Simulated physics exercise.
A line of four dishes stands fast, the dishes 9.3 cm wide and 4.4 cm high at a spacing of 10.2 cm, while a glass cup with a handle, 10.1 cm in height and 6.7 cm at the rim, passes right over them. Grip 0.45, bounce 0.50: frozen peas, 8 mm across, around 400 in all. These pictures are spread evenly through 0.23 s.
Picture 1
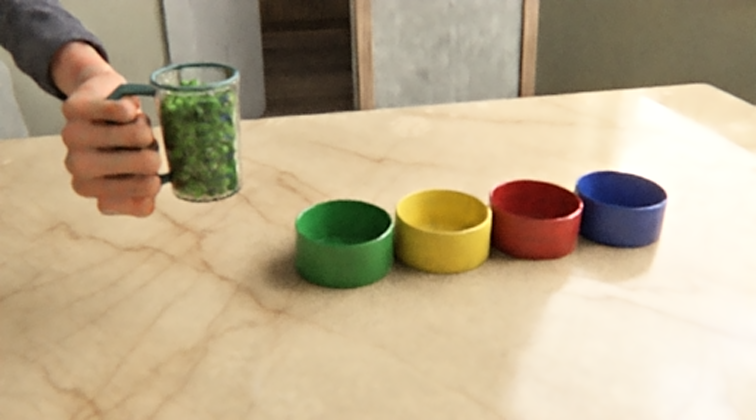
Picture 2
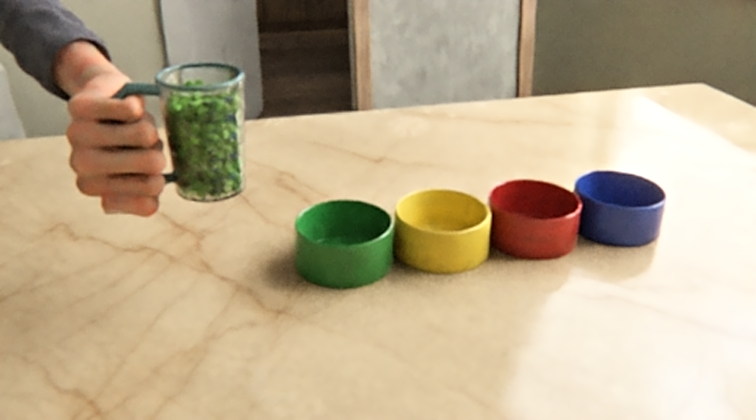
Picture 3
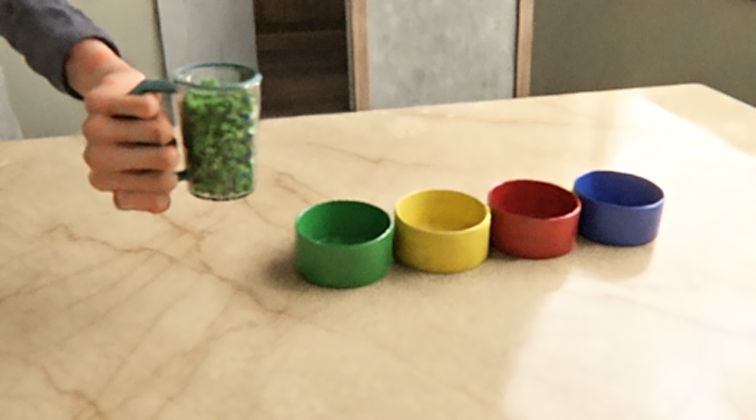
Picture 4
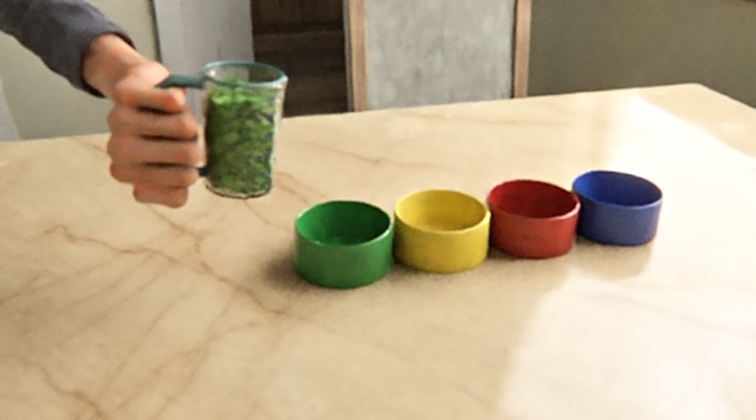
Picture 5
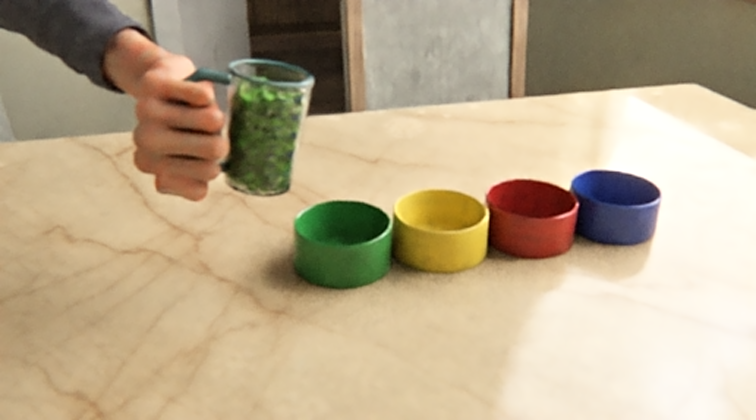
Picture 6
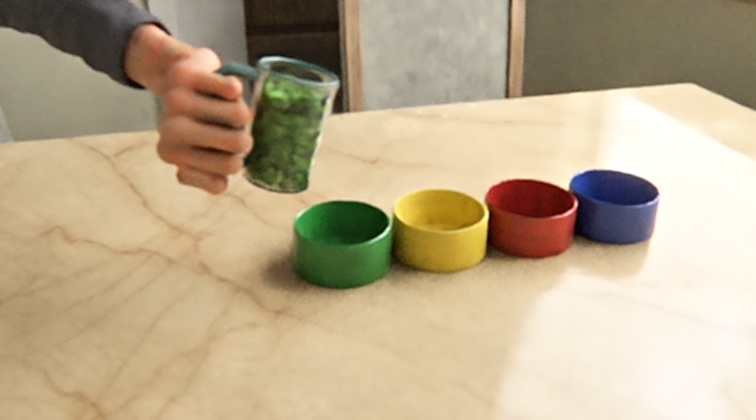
A hand held a clear glass mug full of small green pieces above a table and moved it slowly right, tilting it slightly toward the green dish in a still row of four colored dishes.
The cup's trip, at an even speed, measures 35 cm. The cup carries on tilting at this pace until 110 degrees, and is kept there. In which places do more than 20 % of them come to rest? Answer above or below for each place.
Red: Below, blue: Above, green: Below, yellow: Below, counter: Below.
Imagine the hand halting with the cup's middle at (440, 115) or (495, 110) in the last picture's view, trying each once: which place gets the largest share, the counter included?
The biggest share goes to red first, then to red.
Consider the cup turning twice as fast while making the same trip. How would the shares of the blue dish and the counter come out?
Blue: 80, counter: 10.
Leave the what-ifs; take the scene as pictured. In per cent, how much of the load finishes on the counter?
Roughly 0 in a hundred.
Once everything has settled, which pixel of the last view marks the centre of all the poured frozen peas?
Estimated resting centre: Around (612, 201).
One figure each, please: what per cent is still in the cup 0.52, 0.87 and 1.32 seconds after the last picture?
It goes roughly like this: 100, 90, 45 per cent.
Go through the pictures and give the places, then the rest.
The first picture shows cup at (201, 133), tilt 0 degrees, lip at (236, 73), moved 0.0 cm; middle of the pieces at (203, 143); green dish at (344, 222); yellow dish at (443, 210); red dish at (535, 199); blue dish at (621, 189).
The second picture shows cup at (206, 133), tilt 1 degrees, lip at (242, 74), moved 0.4 cm; middle of the pieces at (208, 143).
The third picture shows cup at (220, 133), tilt 3 degrees, lip at (258, 75), moved 1.5 cm; middle of the pieces at (221, 142).
The fourth picture shows cup at (241, 131), tilt 7 degrees, lip at (283, 76), moved 3.4 cm; middle of the pieces at (242, 141).
The fifth picture shows cup at (265, 129), tilt 11 degrees, lip at (310, 77), moved 5.4 cm; middle of the pieces at (264, 139).
The sixth picture shows cup at (287, 127), tilt 14 degrees, lip at (336, 79), moved 7.5 cm; middle of the pieces at (286, 136); green dish at (342, 222); yellow dish at (440, 210); red dish at (530, 198); blue dish at (614, 187).
Then, 0.52 s after the last picture, tilt 60 degrees; cup holds 100 %.
Then, 0.87 s after the last picture, tilt 90 degrees; cup holds 90 %, blue 10 %.
Then, 1.32 s after the last picture, tilt 110 degrees; cup holds 45 %, blue 50 %.
In the end, red 0 %, blue 100 %, green 0 %, yellow 0 %, counter 0 %.
